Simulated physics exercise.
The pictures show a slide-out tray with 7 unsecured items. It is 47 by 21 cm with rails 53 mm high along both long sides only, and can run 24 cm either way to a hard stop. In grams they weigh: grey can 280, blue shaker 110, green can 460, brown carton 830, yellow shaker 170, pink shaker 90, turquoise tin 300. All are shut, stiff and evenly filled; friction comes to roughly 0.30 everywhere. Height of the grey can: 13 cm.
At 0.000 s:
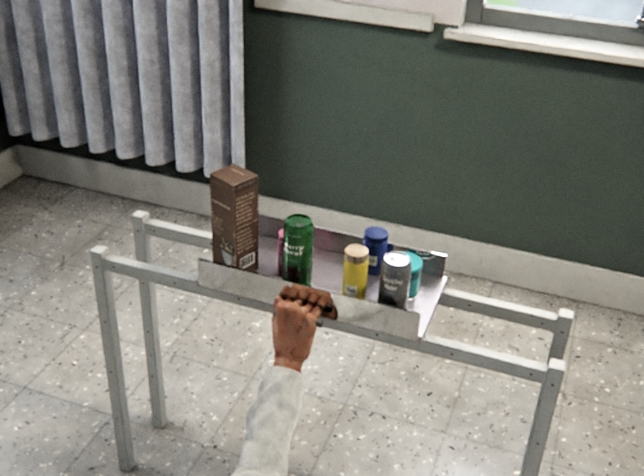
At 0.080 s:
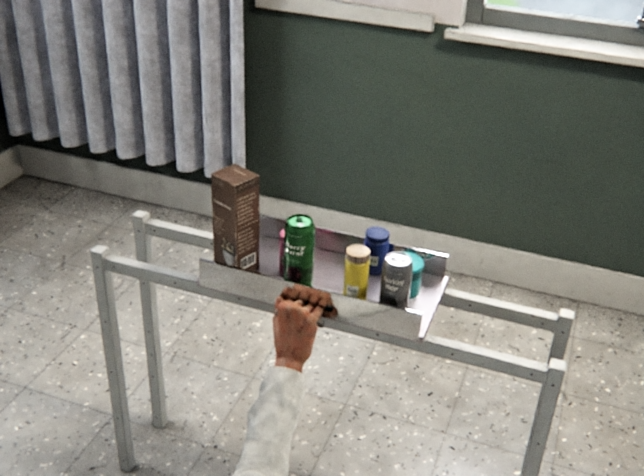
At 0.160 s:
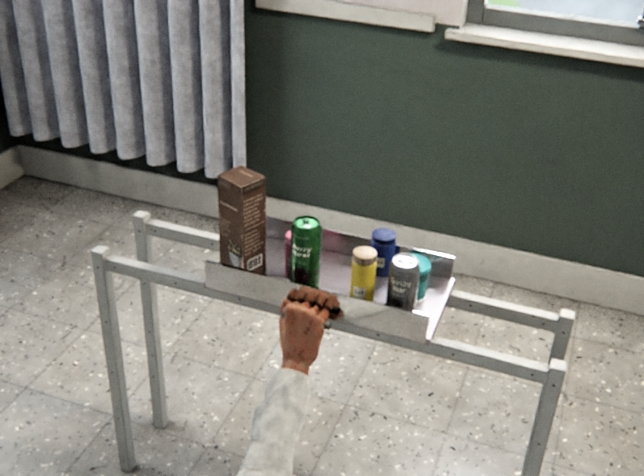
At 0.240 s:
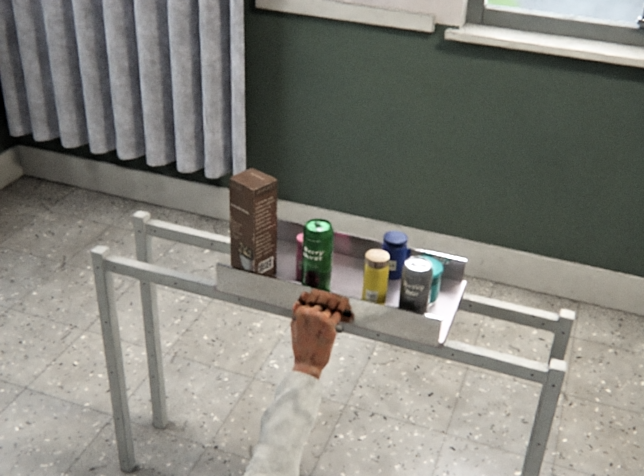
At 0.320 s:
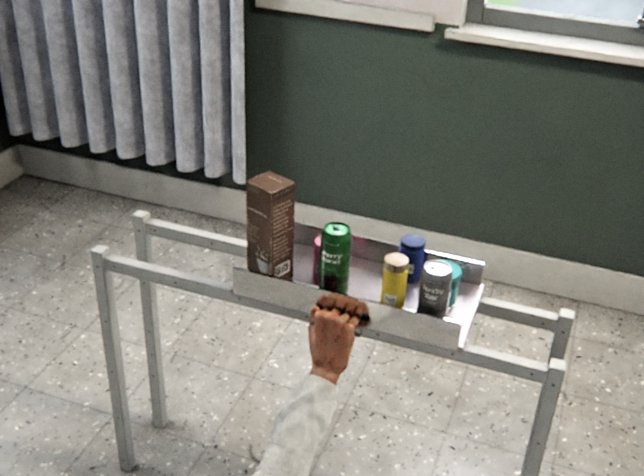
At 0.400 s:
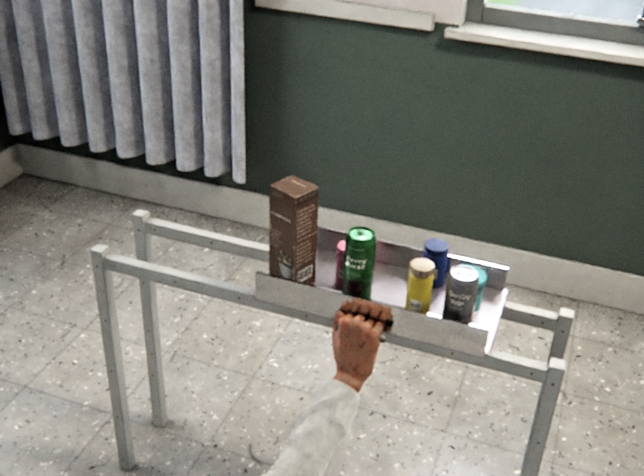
The clip opens on a tray holding a tall brown carton, a green can and several smaller containers, set on a metal frame, with a hand gripping its front edge. After barely moving at first, the hand slides the tray steadily to the right along the frame, the containers staying upright and riding along.
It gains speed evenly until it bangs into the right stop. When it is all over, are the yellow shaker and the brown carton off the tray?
The yellow shaker leaves the tray, the brown carton keeps to its tray.
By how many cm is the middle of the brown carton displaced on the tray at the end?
Some 14 cm.
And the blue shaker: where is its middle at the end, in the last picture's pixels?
At about (558, 291).
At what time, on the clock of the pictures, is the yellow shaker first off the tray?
Near 0.9 s.
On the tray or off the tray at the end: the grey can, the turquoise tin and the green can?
The grey can finishes off the tray; the turquoise tin ends off the tray; the green can is still on the tray.
After 0.70 s, tray 24 cm right; grey can and turquoise tin now off the tray; brown carton moved 11 cm near (400, 259); yellow shaker moved 11 cm near (536, 322).
After 1.00 s, tray 24 cm right; yellow shaker now off the tray; brown carton moved 14 cm near (416, 263); blue shaker moved 14 cm.
In the end (1.7 s), off the tray, grey can, yellow shaker and turquoise tin; not toppled but over 5 cm from the start, blue shaker, green can, brown carton and pink shaker. In the last view, brown carton near (416, 263).
